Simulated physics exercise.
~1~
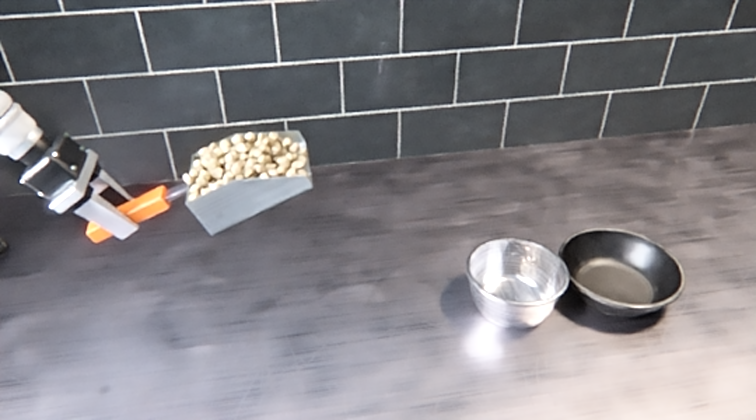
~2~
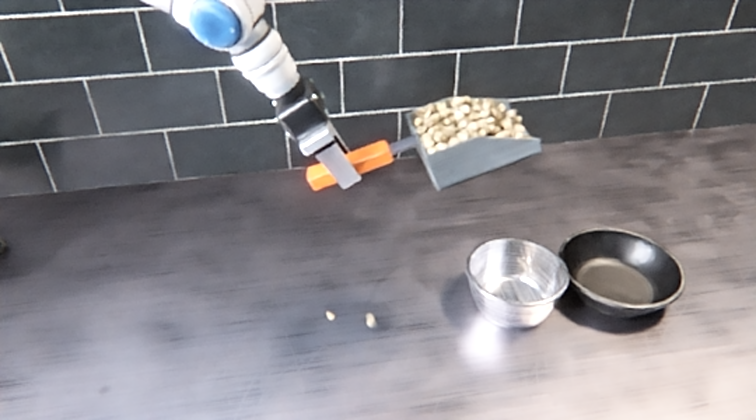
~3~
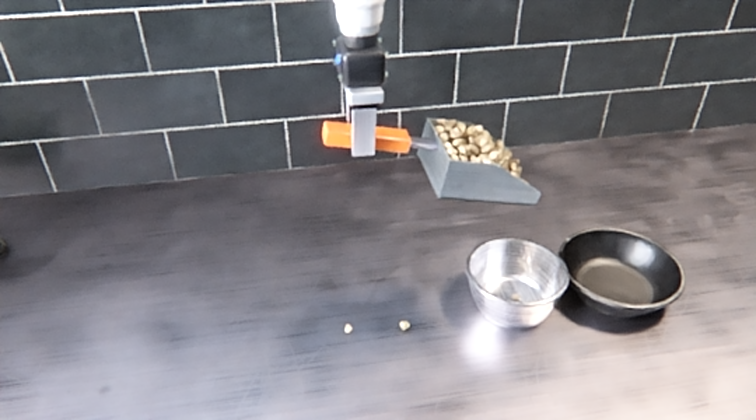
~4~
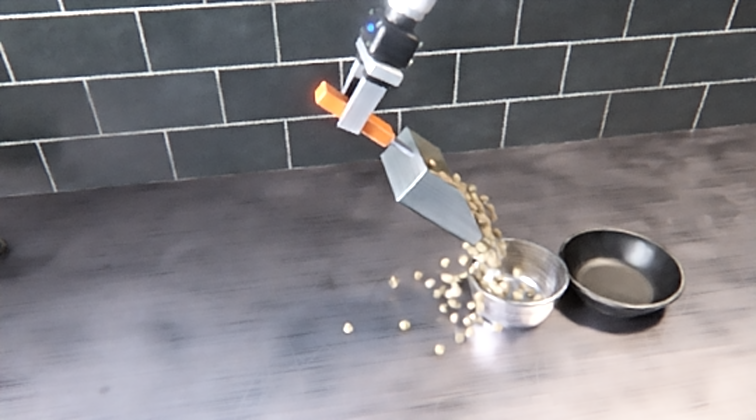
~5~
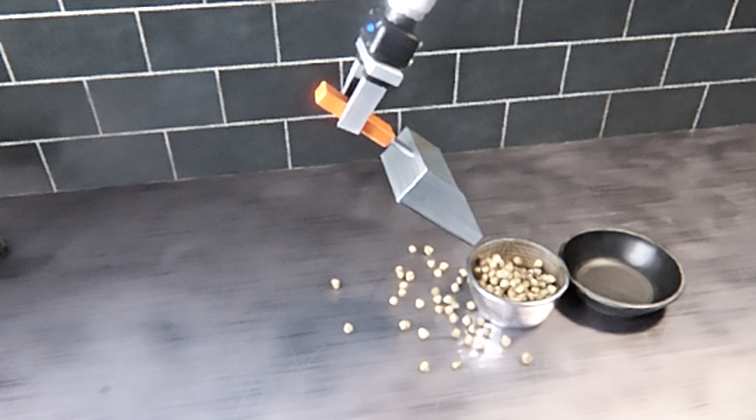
The clip opens with a robot gripper holding a gray scoop by its orange handle, heaped with small pale pebbles, at the left above a dark countertop. A shiny metal bowl and a black bowl sit side by side at the right. The arm carries the scoop rightward, and two pebbles lie on the counter below. The scoop then tips forward and down, and the pebbles pour over its front edge toward the metal bowl. Many land inside while others scatter across the counter. It ends with the scoop empty and still tilted, the metal bowl well filled, dozens of pebbles strewn mostly to its left, and the black bowl empty.
